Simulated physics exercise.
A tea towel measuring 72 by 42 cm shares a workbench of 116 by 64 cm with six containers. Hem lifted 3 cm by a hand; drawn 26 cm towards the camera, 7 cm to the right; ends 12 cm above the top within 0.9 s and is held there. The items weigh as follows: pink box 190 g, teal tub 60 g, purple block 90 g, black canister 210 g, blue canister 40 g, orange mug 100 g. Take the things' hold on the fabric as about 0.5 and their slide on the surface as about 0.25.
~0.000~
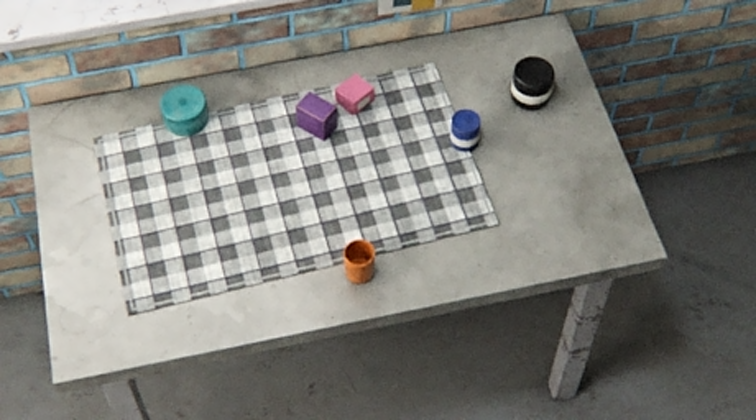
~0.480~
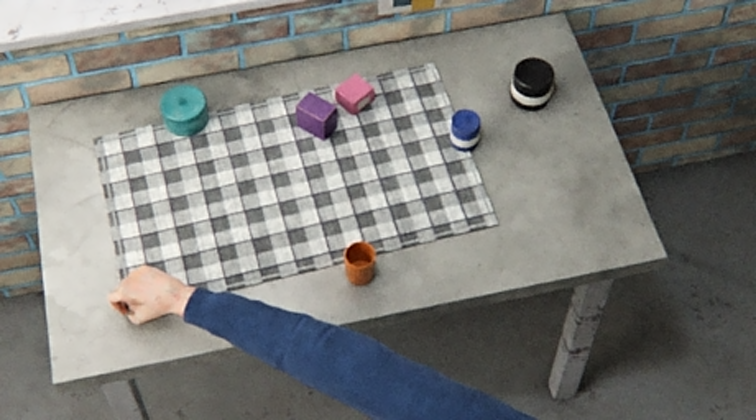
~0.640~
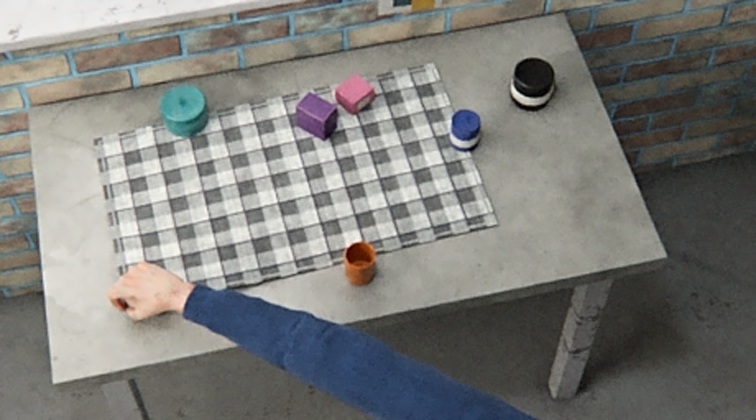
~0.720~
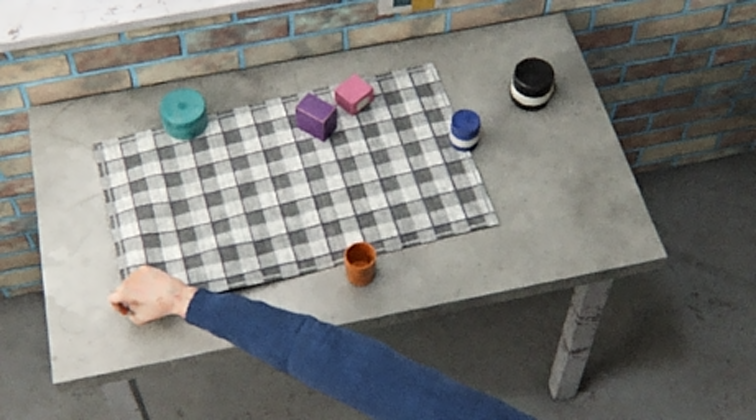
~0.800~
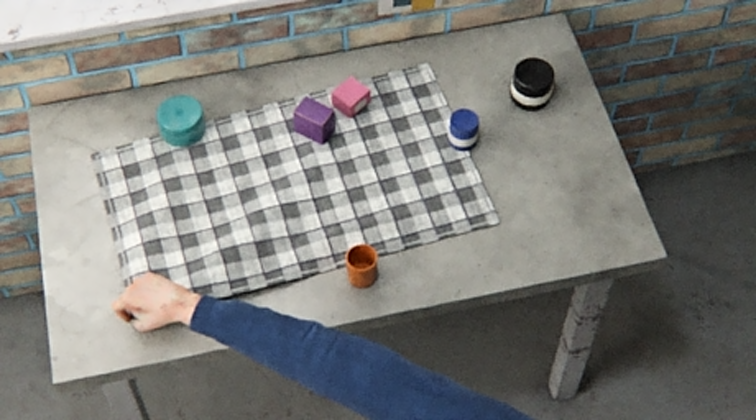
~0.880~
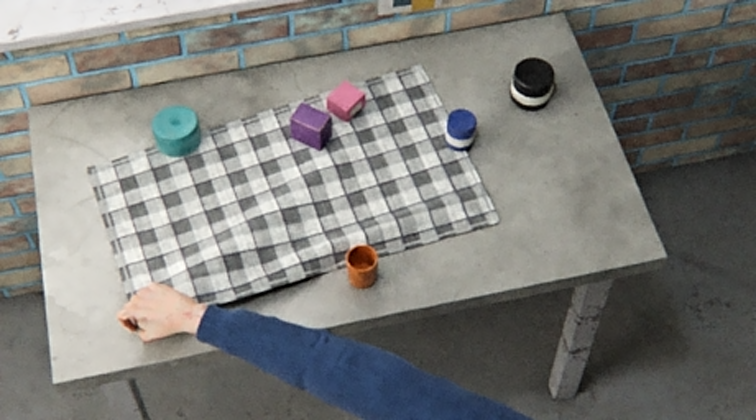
A hand gripped the near left corner of a checked tea towel on a workbench and drew it slightly, and the teal tub, purple block and pink box shifted a little along with the cloth.
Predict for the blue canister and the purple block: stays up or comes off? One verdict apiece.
At the end, the blue canister is a survivor; the purple block is a survivor.
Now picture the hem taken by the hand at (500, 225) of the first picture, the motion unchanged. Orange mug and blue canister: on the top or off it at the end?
Orange mug: Off the top; blue canister: Still on top.
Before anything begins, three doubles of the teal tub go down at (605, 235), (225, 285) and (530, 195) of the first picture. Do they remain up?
Log, in listed order - kept / lost / kept.
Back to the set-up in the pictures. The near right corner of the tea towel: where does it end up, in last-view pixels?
Around pixel (472, 218).
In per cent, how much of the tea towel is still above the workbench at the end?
I'd estimate close to 85 per cent.
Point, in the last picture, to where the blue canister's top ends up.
End position in the last picture: Approx. (438, 138).
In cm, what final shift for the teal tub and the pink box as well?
Teal tub 30 centimetres, pink box 20 centimetres.
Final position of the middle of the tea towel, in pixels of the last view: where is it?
Roughly at (279, 259) in the last picture.
At 1.0 s, 100 % of the tea towel is still over the top; purple block 7 cm off its start, blue canister 2 cm off its start, teal tub 12 cm off its start.
At 1.2 s, 95 % of the tea towel is still over the top; purple block 12 cm off its start, blue canister 4 cm off its start, teal tub 20 cm off its start.
At 1.4 s, 90 % of the tea towel is still over the top; purple block 17 cm off its start at (282, 170), blue canister 6 cm off its start at (442, 134), teal tub 26 cm off its start at (149, 210).
At 1.5 s, 85 % of the tea towel is still over the top; purple block 19 cm off its start, blue canister 7 cm off its start, teal tub 29 cm off its start.
At 3.1 s, 85 % of the tea towel is still over the top; purple block 19 cm off its start at (278, 178), blue canister 7 cm off its start at (438, 138), teal tub 29 cm off its start at (146, 222), pink box 18 cm off its start at (305, 148).
